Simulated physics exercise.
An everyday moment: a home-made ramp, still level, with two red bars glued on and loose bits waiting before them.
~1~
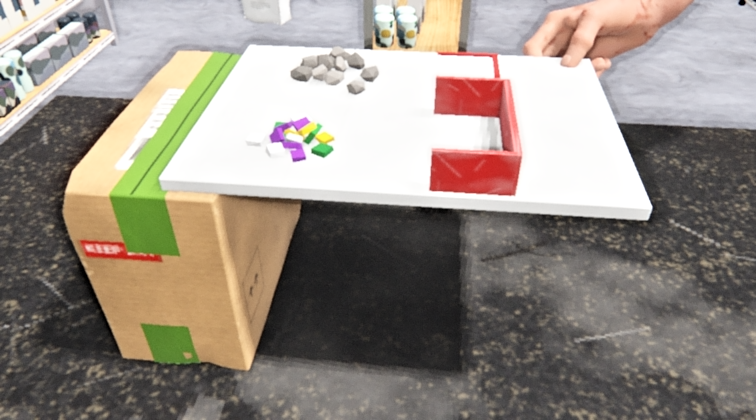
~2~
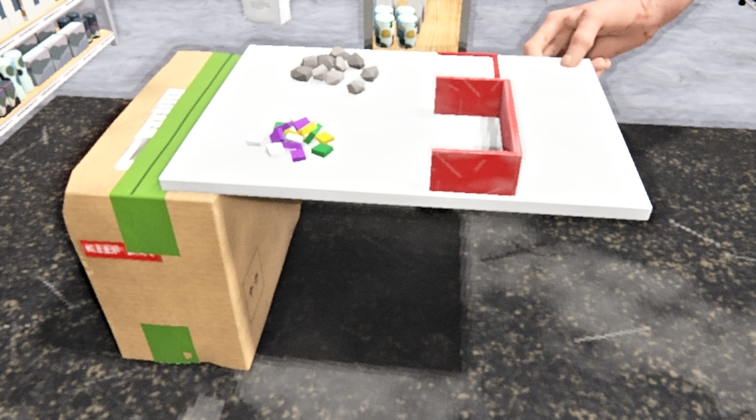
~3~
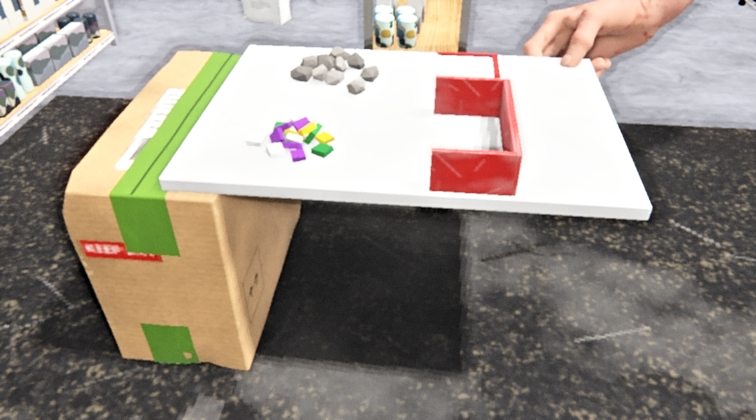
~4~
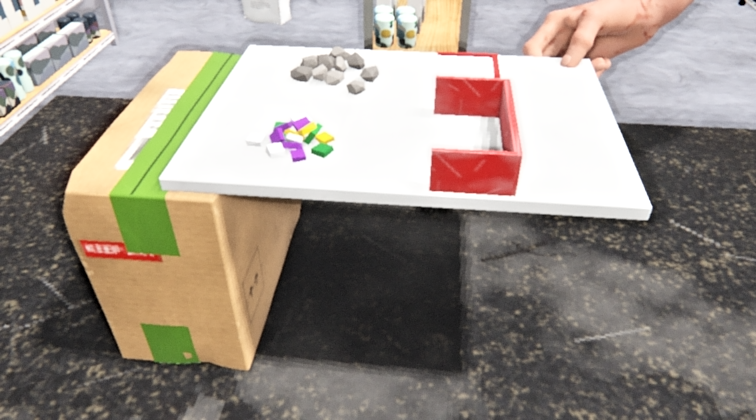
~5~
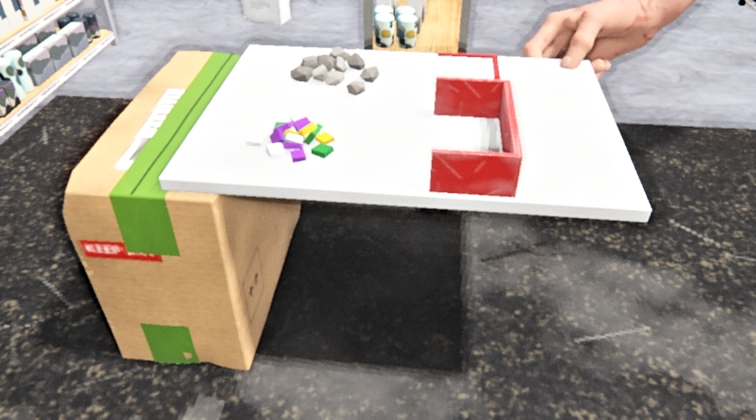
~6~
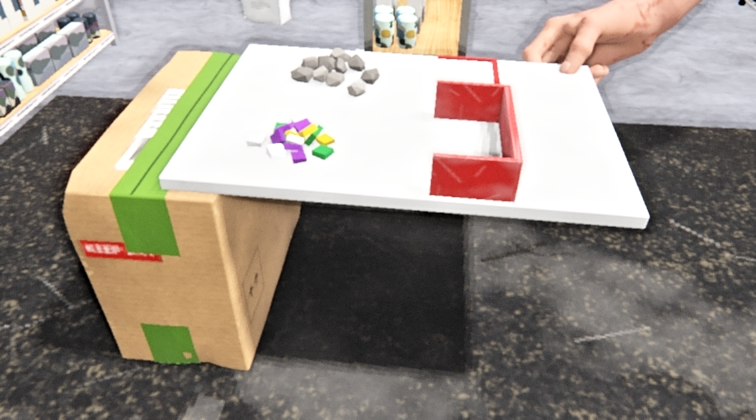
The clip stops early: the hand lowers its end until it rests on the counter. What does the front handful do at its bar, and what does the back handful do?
The front handful halts at the strip and the back handful passes the strip.
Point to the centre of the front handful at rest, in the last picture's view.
Near (423, 268).
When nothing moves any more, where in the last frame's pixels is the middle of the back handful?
Near (575, 255).
Then, 0.57 s on from there, board sloping at 12°; front handful where it was; back handful where it was.
Then, 1.31 s on from there, board sloping at 25°; front handful where it was; back handful on its way down.
Then, 2.09 s on from there, board sloping at 39°; front handful has reached its bar; back handful all but a few past its bar.
In the end, board resting at 41°; front handful gathered behind its bar; back handful the whole lot past its bar.
